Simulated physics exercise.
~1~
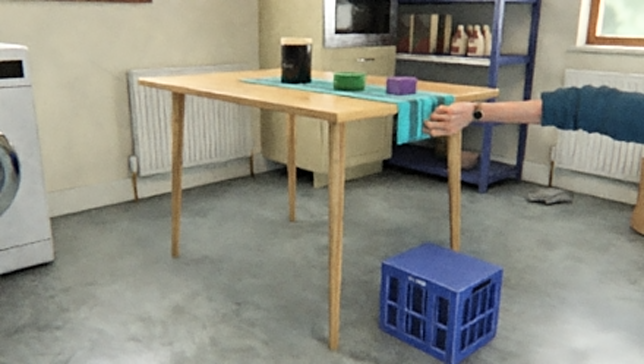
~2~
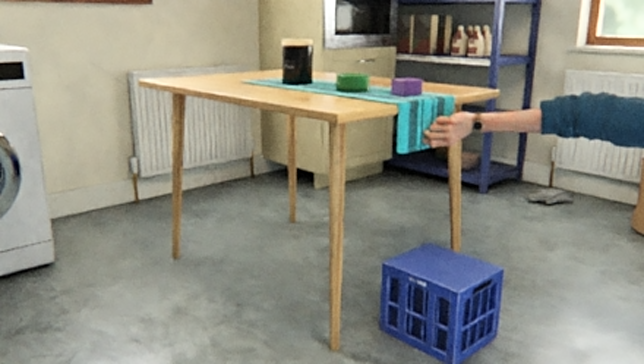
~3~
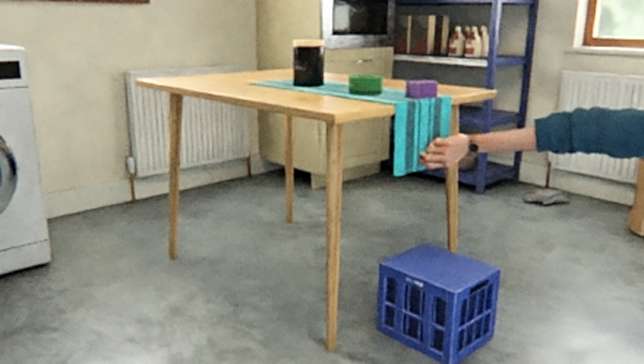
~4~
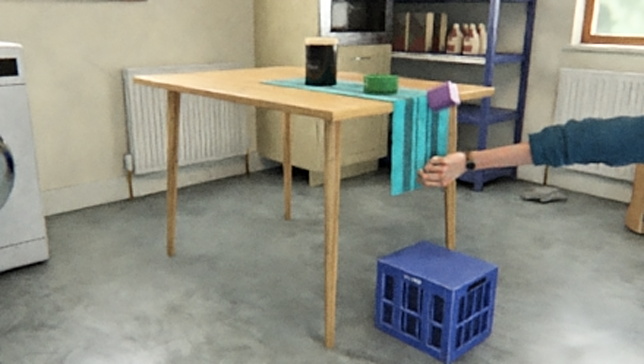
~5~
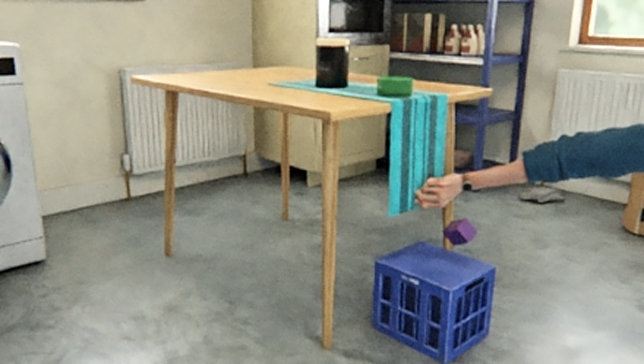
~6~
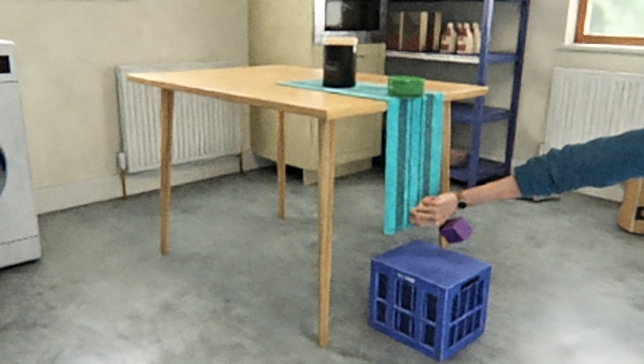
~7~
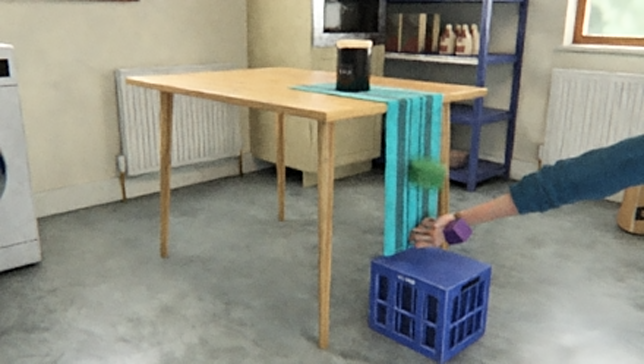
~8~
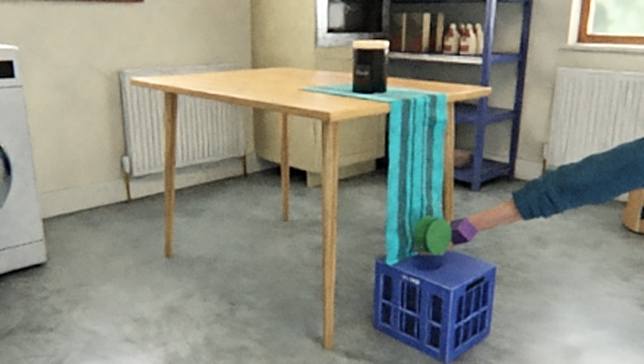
Hand pulling a turquoise cloth down onto a blue crate, purple block then green tub dropping off, black canister staying upright.
